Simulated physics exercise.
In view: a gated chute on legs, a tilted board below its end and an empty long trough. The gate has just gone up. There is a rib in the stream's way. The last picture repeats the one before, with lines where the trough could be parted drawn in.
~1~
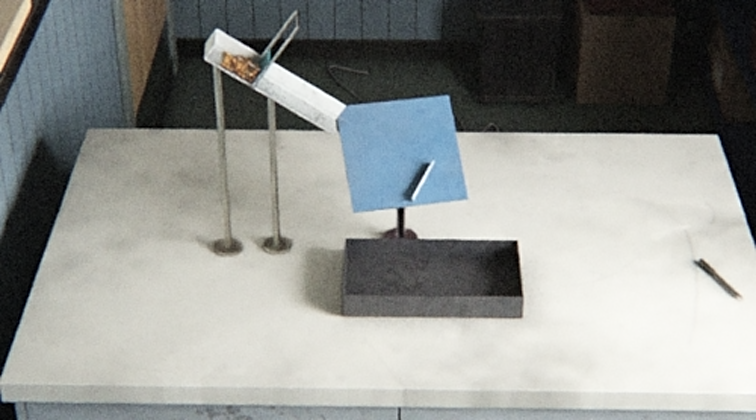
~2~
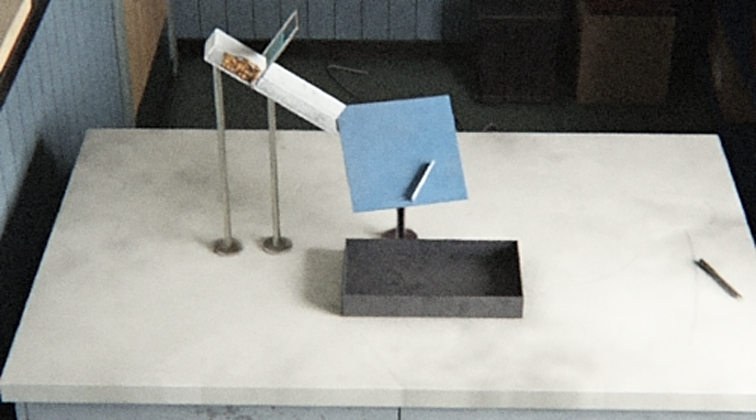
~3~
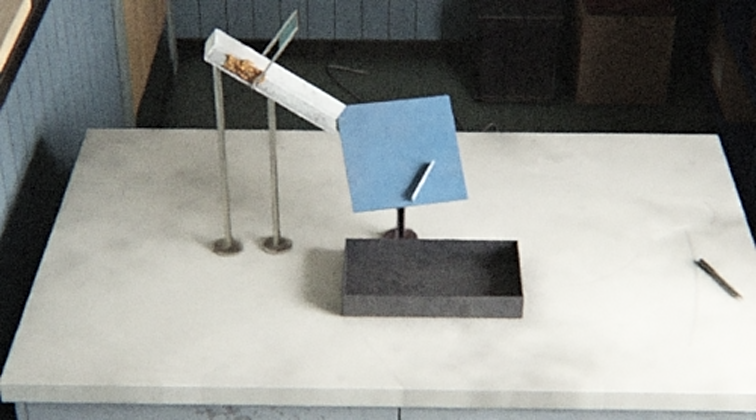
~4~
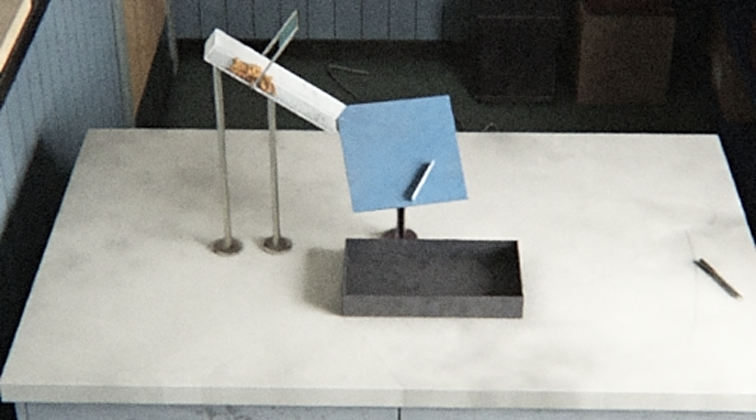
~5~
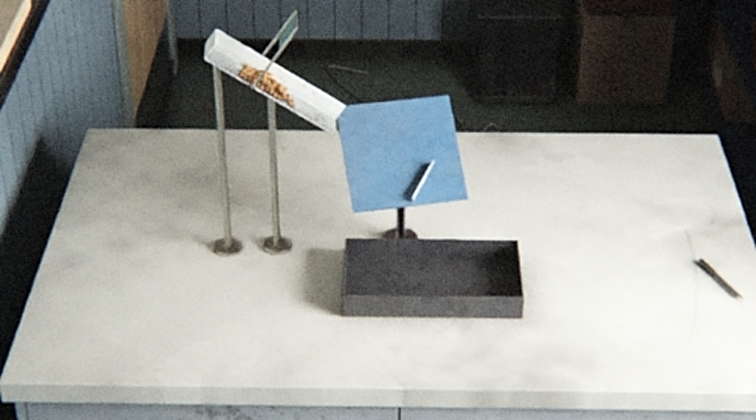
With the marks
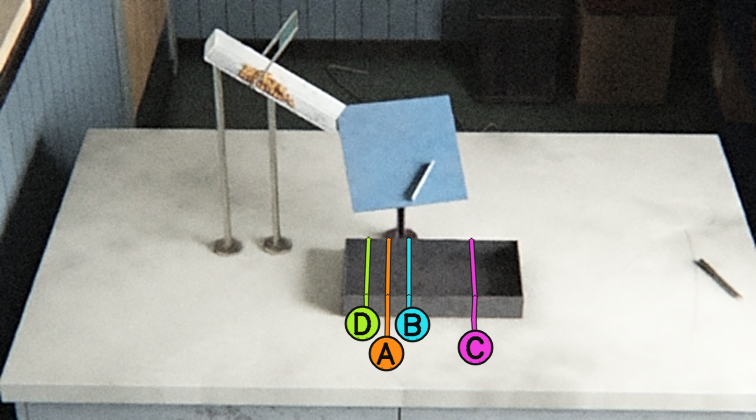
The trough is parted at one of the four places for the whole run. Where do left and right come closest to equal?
The best line is B.
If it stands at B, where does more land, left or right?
Left.
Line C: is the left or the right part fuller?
The left side.
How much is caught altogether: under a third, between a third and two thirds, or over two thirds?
About that: Over two thirds.
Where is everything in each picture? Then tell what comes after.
The first picture shows load behind the gate (244, 67), roasted chickpeas; lip of the chute (335, 128), sloping fairly steeply.
The second picture shows middle of the board (402, 153), tilted fairly steeply; middle of its low edge (412, 205); of its high edge (392, 101).
The third picture shows front corners of the trough (343, 295) and (523, 297), empty; front of the load (262, 77).
The fourth picture shows middle of the load (253, 77); its front (275, 94), roughly a quarter of the way to the lip; rib from (434, 161) to (413, 199).
The fifth picture shows middle of the load (263, 83); its front (293, 105), roughly half of the way to the lip.
On the marked copy, line A crosses the front rim at (387, 295); line B crosses the front rim at (408, 295); line C crosses the front rim at (474, 296); line D crosses the front rim at (366, 295).
Choosing A, of what is caught, just a few on the left of the divider, almost all on the right.
Choosing B, of what is caught, roughly two thirds on the left of the divider, roughly a quarter on the right.
Choosing C, of what is caught, every piece on the left of the divider, not one piece on the right.
Choosing D, of what is caught, not one piece on the left of the divider, every piece on the right.
